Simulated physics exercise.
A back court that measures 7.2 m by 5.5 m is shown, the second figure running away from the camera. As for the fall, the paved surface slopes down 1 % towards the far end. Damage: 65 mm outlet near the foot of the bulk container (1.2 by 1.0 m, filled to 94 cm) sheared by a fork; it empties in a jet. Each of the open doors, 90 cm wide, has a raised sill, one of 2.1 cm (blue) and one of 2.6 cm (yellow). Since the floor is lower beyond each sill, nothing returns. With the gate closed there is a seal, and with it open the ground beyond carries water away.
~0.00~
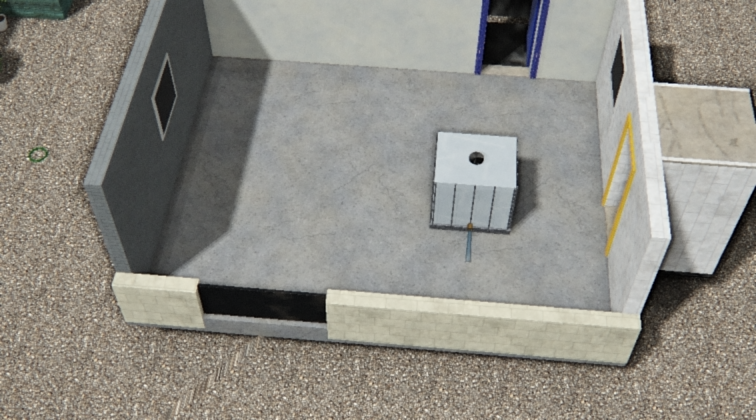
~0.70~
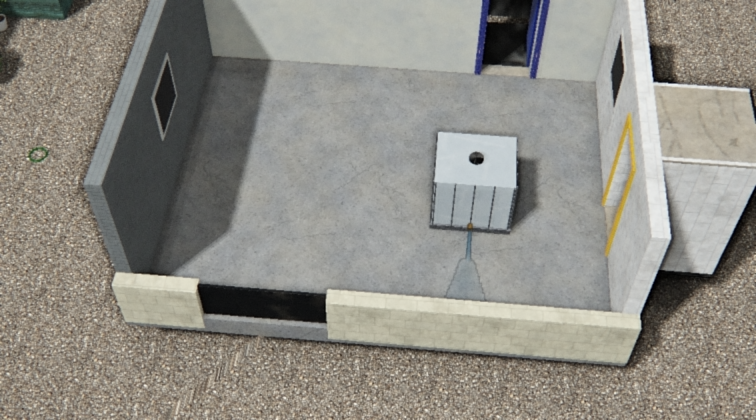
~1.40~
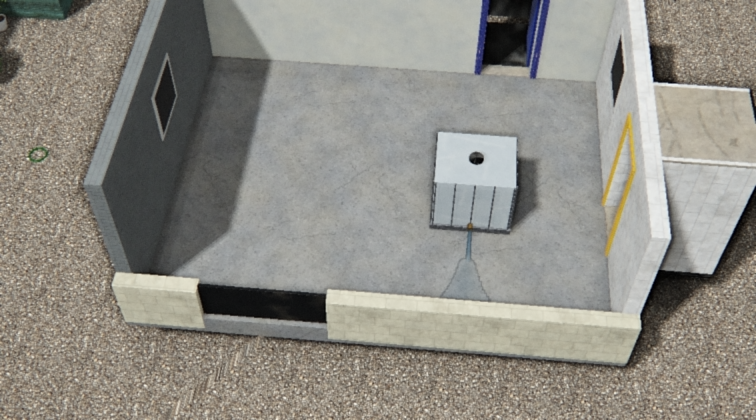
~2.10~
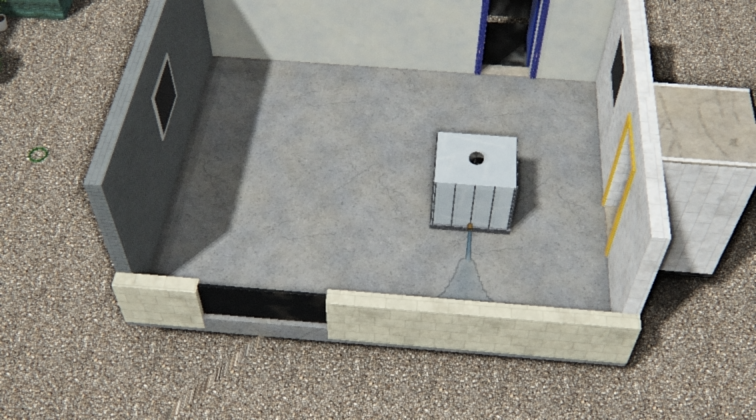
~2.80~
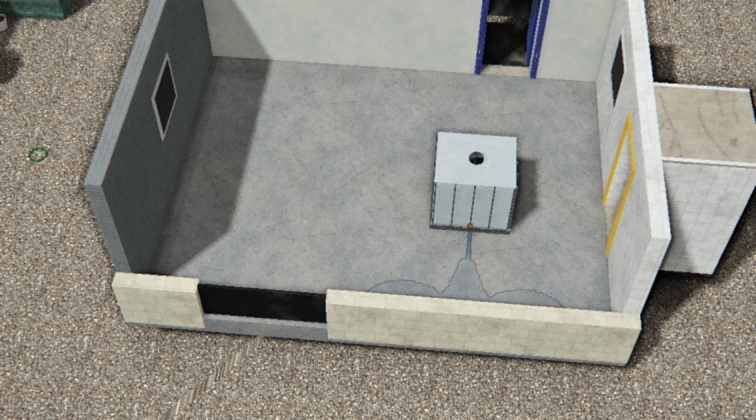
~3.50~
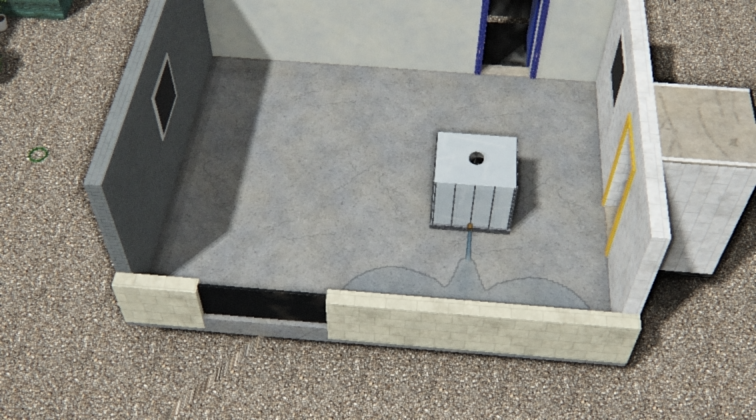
Water runs in a thin jet from the foot of a pale grey tank with a dark round hole on top, standing right of centre in a walled court seen from above. Around the grey floor are a blue-framed opening at the back, a yellow frame on the right and a dark gap front left. The stream widens to the low cream front wall, then spreads left and right along it, while the camera stays still.
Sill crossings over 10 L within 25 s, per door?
Blue door: Under; yellow door: Under.
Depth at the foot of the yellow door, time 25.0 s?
About 1.0 centimetres.
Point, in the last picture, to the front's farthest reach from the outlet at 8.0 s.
(286, 291).
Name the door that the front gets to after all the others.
Blue.
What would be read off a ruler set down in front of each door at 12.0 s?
Blue 0.0 cm, yellow 1.0 cm.
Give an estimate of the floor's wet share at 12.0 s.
35 %.
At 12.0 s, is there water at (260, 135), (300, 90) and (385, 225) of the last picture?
Bone dry, bone dry, soaked.
After 5.0 s water covers 15 % of the floor and is deepest (6 cm) near (460, 325); blue door not reached, yellow door not reached.
After 8.0 s water covers 20 % of the floor and is deepest (6 cm) near (460, 325); blue door not reached, yellow door 0.84 cm at the sill, 0 L in.
After 12.0 s water covers 35 % of the floor and is deepest (6 cm) near (460, 325); blue door not reached, yellow door 1 cm at the sill, 0 L in.
After 16.0 s water covers 45 % of the floor and is deepest (6 cm) near (460, 325); blue door not reached, yellow door 1 cm at the sill, 0 L in.
After 25.0 s water covers 65 % of the floor and is deepest (5 cm) near (460, 325); blue door 1.9 cm at the sill, 0 L in, yellow door 1 cm at the sill, 0 L in.
